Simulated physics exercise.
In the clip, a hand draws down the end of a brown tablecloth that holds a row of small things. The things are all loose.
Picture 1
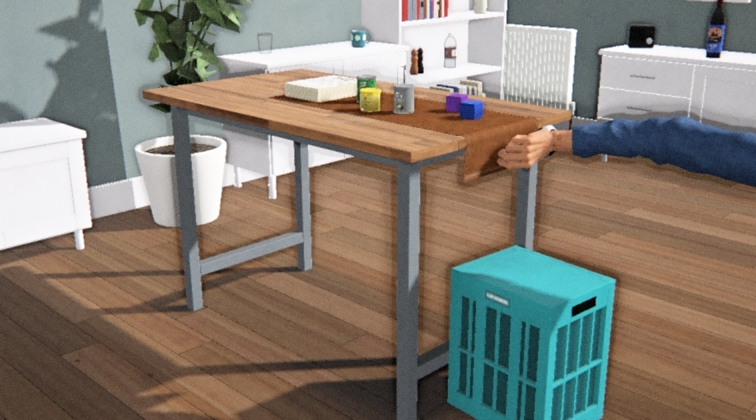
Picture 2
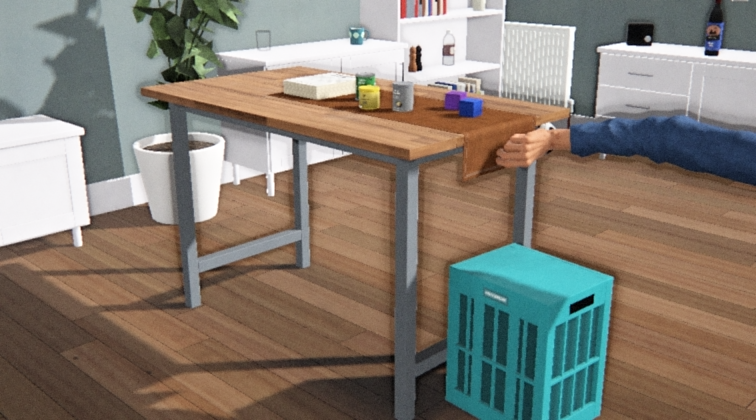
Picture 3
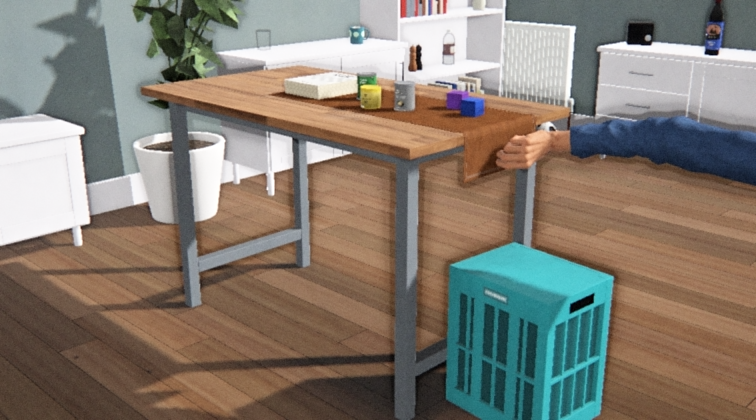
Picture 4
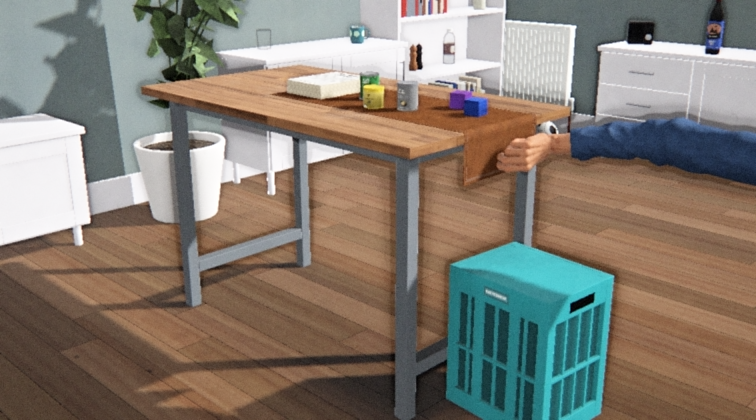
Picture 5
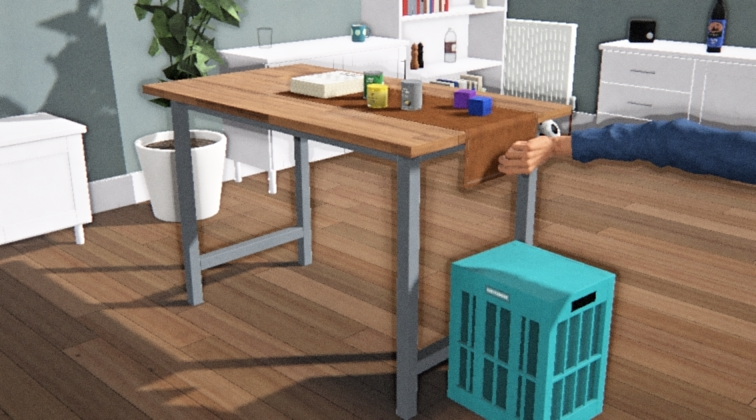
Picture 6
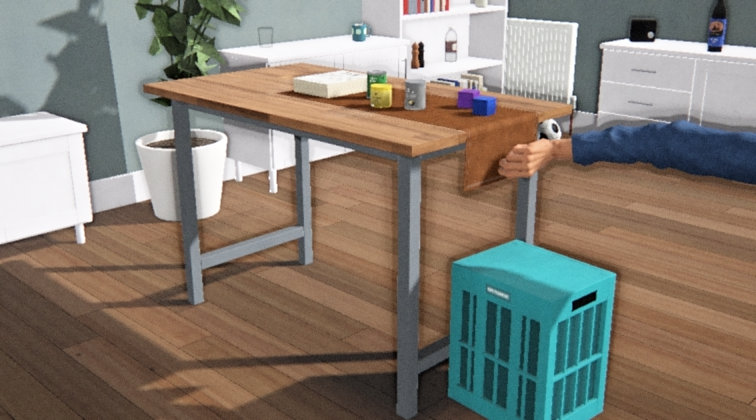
The video shows a hand at the right slowly drawing down the end of a brown cloth on a wooden table, as the cubes, cans and yellow pot on it shift slightly right, above a teal crate.
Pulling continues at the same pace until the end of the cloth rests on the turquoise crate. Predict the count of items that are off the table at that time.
Two objects go.
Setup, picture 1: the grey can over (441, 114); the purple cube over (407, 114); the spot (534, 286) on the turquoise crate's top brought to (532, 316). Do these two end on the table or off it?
Looks like the grey can ends up down, and the purple cube ends up down.
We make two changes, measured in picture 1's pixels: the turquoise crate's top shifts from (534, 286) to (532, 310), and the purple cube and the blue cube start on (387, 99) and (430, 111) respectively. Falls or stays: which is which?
Observed: Purple cube remains seated; blue cube departs.
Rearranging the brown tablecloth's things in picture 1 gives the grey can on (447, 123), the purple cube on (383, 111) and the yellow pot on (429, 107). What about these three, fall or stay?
Each in turn: The grey can goes down, the purple cube stays aloft, the yellow pot stays aloft.
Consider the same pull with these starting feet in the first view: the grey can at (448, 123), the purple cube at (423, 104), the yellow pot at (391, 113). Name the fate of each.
The grey can will end up off, the purple cube will stay where it is, the yellow pot will stay where it is.
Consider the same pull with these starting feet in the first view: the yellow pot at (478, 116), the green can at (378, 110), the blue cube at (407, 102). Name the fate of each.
Result - the yellow pot comes off, the green can stays put, and the blue cube stays put.
Early on, hem near (501, 239); blue cube gone.
Midway, hem on the crate; blue cube and purple cube gone.
Finally, hem on the crate; blue cube and purple cube gone. The answer is two.
